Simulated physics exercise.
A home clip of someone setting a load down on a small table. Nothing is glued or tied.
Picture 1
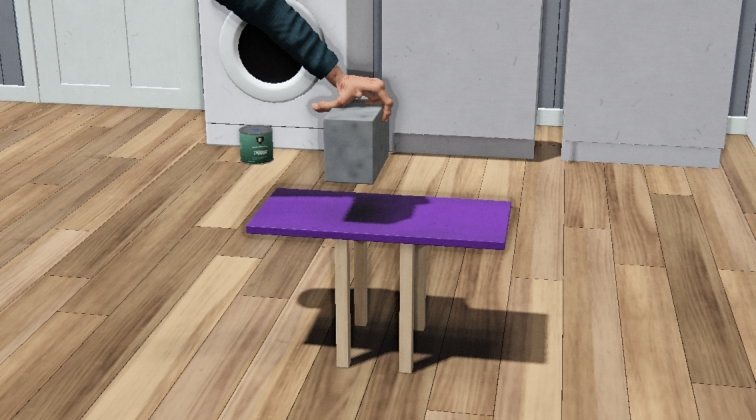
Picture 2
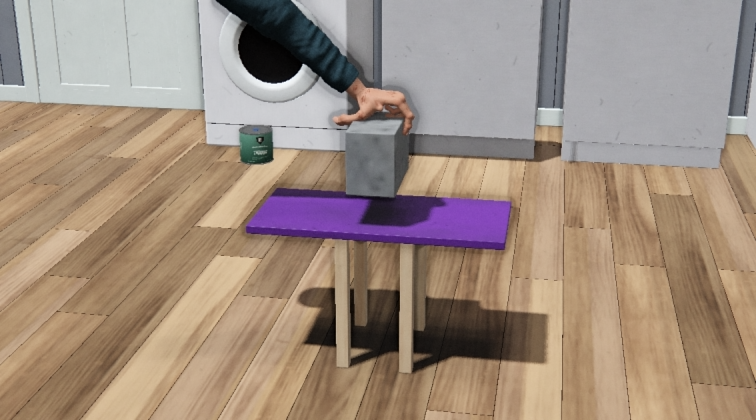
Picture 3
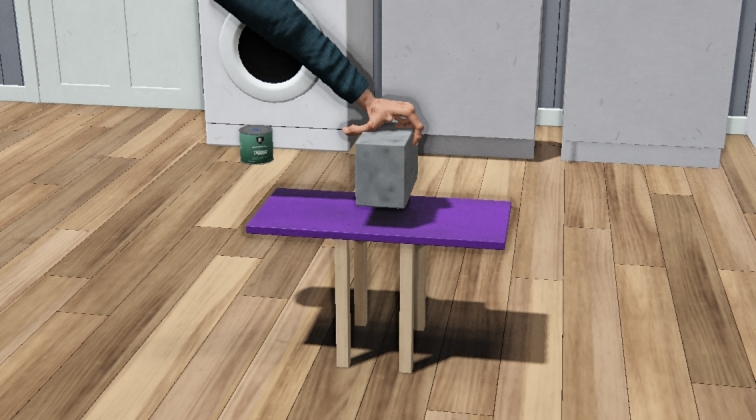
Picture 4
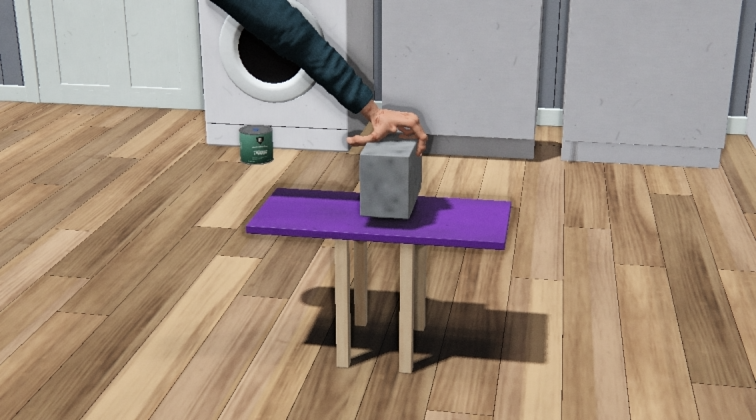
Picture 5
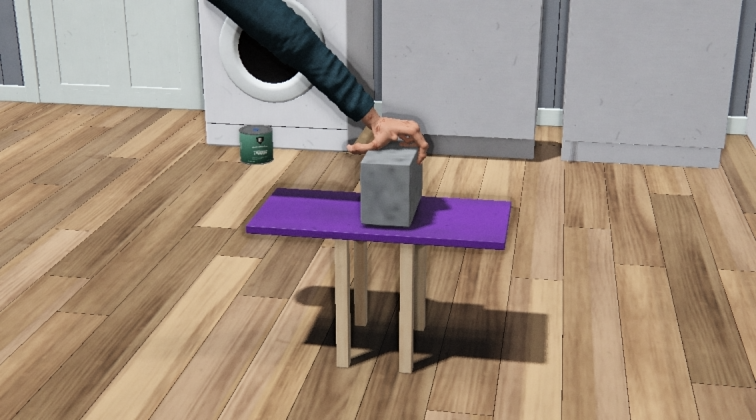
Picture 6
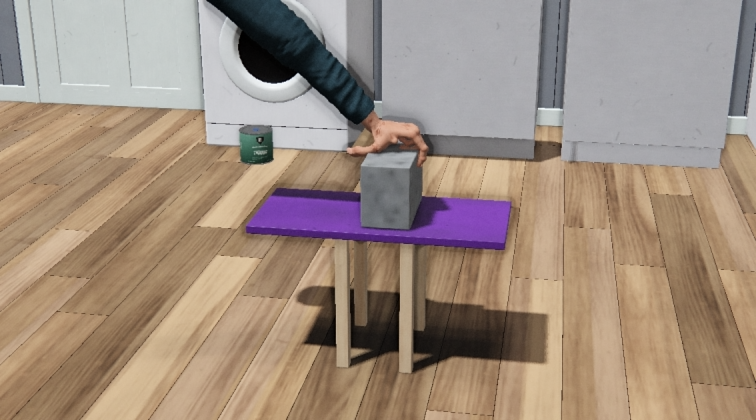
Grey block held from above by a hand moving right and down onto a small purple table, the hand still gripping it.
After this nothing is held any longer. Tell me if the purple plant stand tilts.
Here the purple plant stand keeps steady.
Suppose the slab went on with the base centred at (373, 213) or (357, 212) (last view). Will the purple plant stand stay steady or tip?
The purple plant stand keeps steady; holds firm.
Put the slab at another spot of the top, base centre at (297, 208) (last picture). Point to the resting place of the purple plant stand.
Close to (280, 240).
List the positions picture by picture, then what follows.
In the first picture, still on the way; purple plant stand (383, 217); slab (358, 138).
In the second picture, still on the way; purple plant stand (383, 217); slab (378, 151).
In the third picture, still on the way; purple plant stand (383, 217); slab (388, 162).
In the fourth picture, still on the way; purple plant stand (383, 217); slab (392, 172).
In the fifth picture, still on the way; purple plant stand (383, 217); slab (393, 180).
In the sixth picture, in place, still held; purple plant stand (383, 217); slab (393, 183).
Then, 0.44 s past the last view, purple plant stand at rest near (383, 217).
Finally, the purple plant stand holds firm, near (383, 217).
